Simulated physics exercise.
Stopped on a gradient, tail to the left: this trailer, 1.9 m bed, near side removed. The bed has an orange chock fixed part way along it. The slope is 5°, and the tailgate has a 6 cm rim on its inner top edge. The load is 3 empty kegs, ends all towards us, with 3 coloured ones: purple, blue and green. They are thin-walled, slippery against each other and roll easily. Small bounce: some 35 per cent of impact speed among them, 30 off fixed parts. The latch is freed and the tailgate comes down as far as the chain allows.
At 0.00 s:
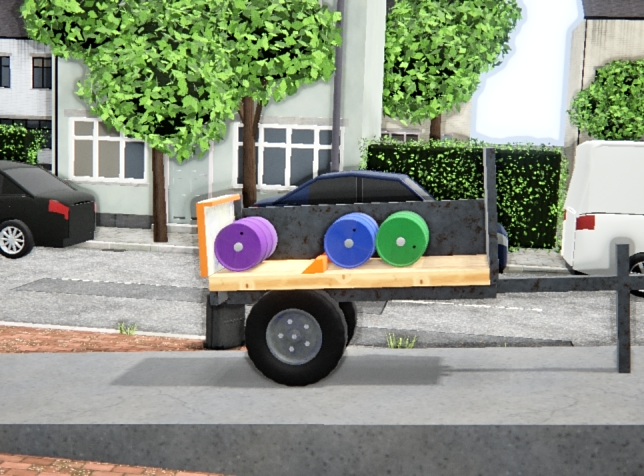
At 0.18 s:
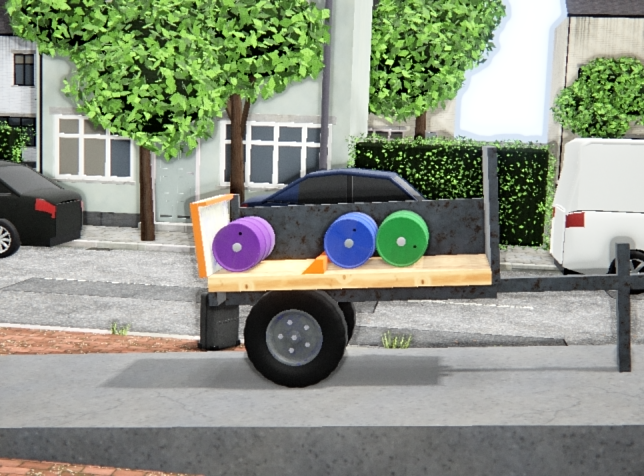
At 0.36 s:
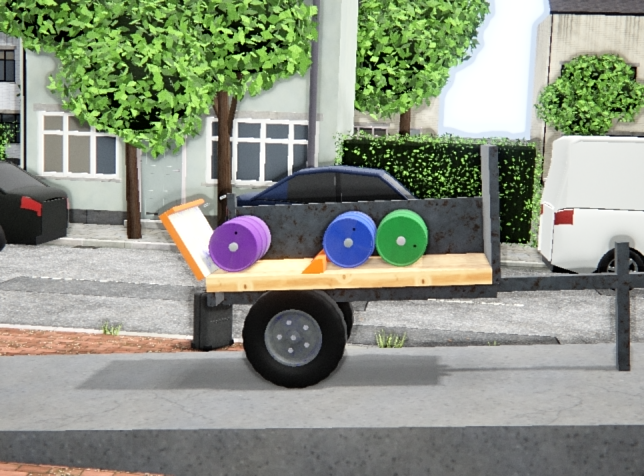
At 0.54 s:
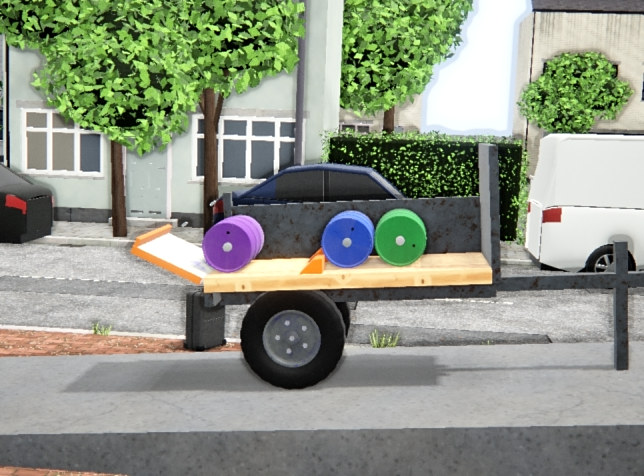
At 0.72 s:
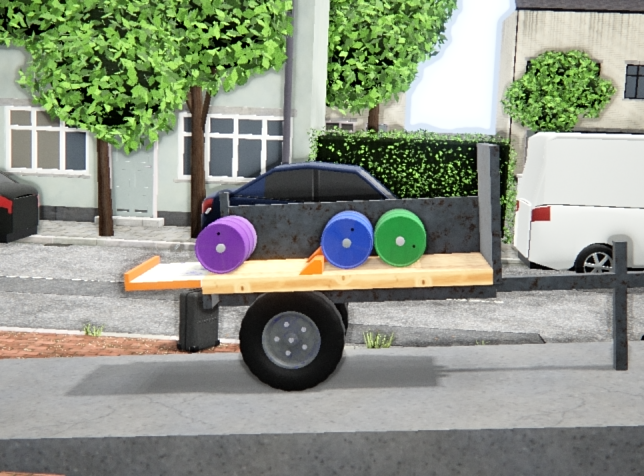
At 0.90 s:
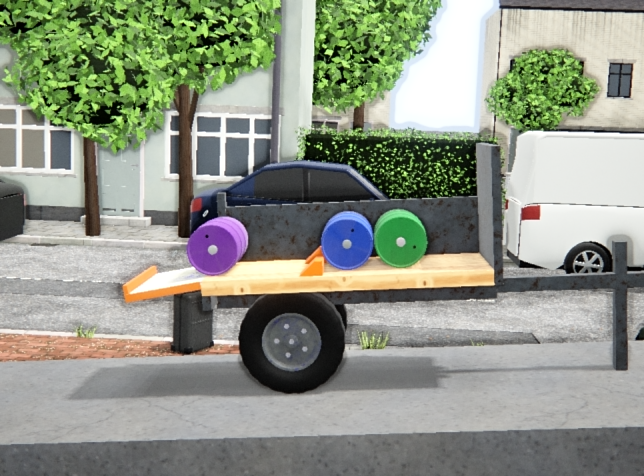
On a street beside parked cars, a trailer's tailgate swung down to the left until it sloped slightly downward, while the purple keg rolled slowly left toward it and the blue and green ones barely moved.
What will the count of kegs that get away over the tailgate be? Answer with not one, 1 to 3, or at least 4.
The answer is 1 to 3.
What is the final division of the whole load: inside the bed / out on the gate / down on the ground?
2 - 0 - 1.
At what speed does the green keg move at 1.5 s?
Speed: Around 0.0 m/s.
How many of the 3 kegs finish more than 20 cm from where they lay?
1.
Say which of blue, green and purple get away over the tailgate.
Blue is stopped; green is stopped; purple escapes.
After 1.5 s, purple is on the gate, 25 cm past the hinge, rolling left; blue is on the bed, 95 cm short of the hinge; green is on the bed, 135 cm short of the hinge; 0 of 3 are out.
After 2.2 s, purple is dropping off the gate; no change for blue, green; 1 of 3 is out.
At rest (4.3 s), purple is out on the ground; blue is on the bed, 95 cm short of the hinge; green is on the bed, 135 cm short of the hinge; 1 of 3 is out.
